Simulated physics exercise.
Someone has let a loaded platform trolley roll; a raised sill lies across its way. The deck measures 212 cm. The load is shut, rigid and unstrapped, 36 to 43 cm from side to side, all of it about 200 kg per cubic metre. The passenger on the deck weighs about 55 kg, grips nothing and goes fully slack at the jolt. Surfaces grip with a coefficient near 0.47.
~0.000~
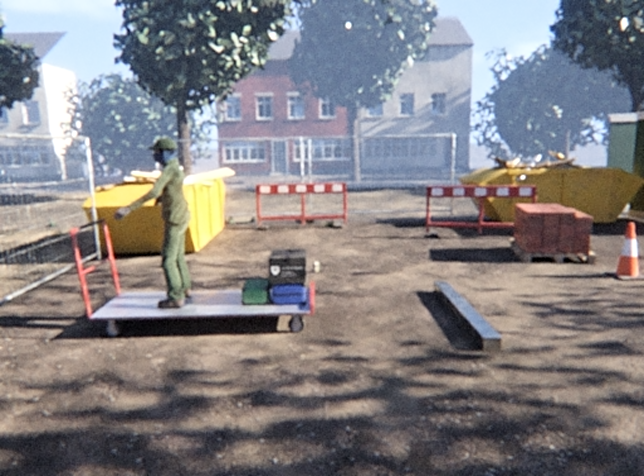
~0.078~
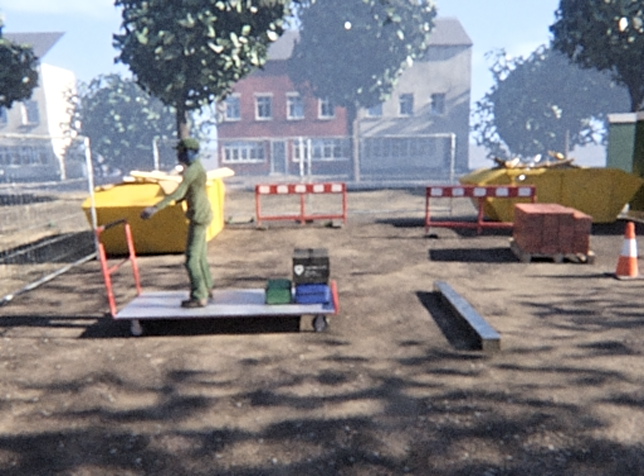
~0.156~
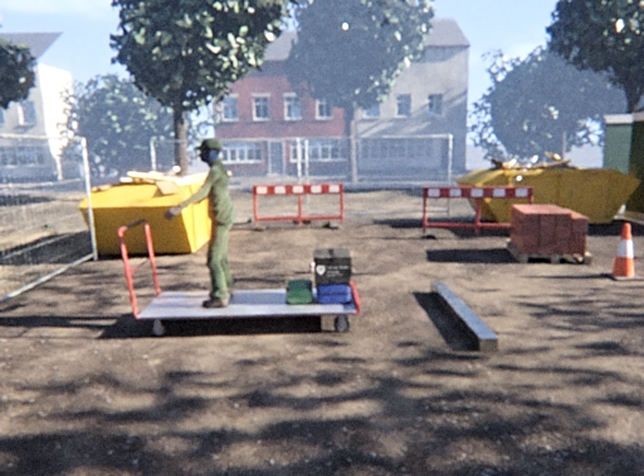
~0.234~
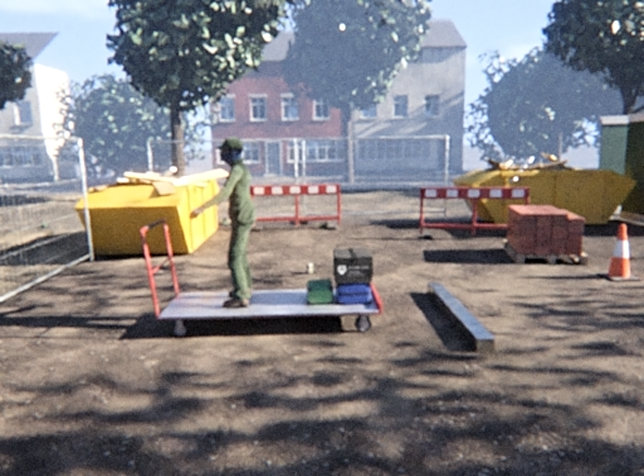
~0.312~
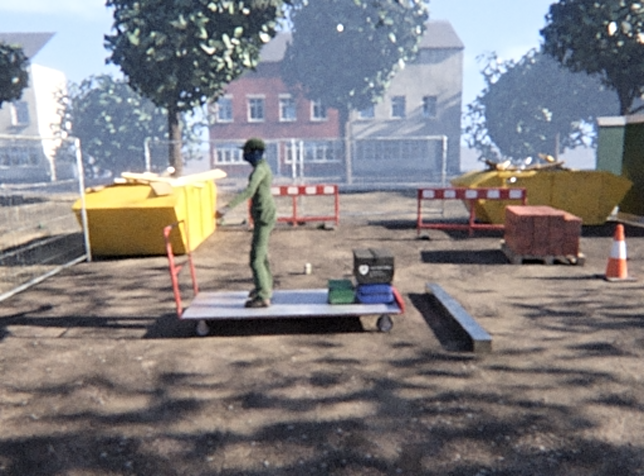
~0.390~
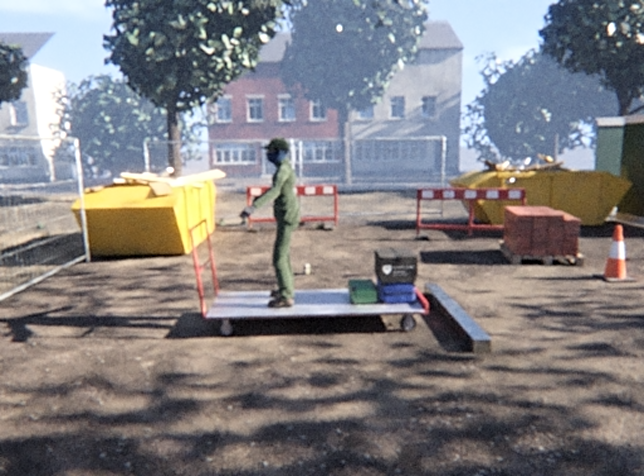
In the video, a figure in green clothing and a cap stands on a flat trolley, arms extended toward its red handle, as it rolls steadily right with green, blue and dark cases, closing the gap to a low sill.
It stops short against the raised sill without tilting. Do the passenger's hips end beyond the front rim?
At this pace the passenger's hips end beyond the front rim.
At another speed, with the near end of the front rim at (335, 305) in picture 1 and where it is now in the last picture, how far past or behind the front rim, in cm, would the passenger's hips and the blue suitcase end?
Then hips 0 behind, blue 20 behind.
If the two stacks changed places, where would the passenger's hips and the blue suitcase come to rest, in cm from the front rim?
In that case hips 40 past, blue 50 behind.
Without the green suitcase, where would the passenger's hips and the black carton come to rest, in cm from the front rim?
Then hips 20 past, black 110 past.
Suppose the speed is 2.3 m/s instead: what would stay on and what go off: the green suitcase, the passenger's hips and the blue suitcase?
Then green on, hips on, blue on.
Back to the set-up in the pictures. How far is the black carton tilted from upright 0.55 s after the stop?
About 0°.
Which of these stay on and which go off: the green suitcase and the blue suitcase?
Green on, blue on.
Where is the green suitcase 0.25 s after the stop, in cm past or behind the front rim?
Some 55 cm behind it.
After 0.51 s the deck stops.
After 0.76 s the passenger's hips are 56 cm behind the rim, near (402, 238) in the last picture's view.
After 1.06 s the passenger's hips are 9 cm past the rim, near (463, 268) in the last picture's view.
After 1.51 s the passenger's hips are 21 cm past the rim, near (473, 309) in the last picture's view.
Final state at 3.0 s, past the rim, black carton and the passenger's hips; behind it, blue suitcase and green suitcase.
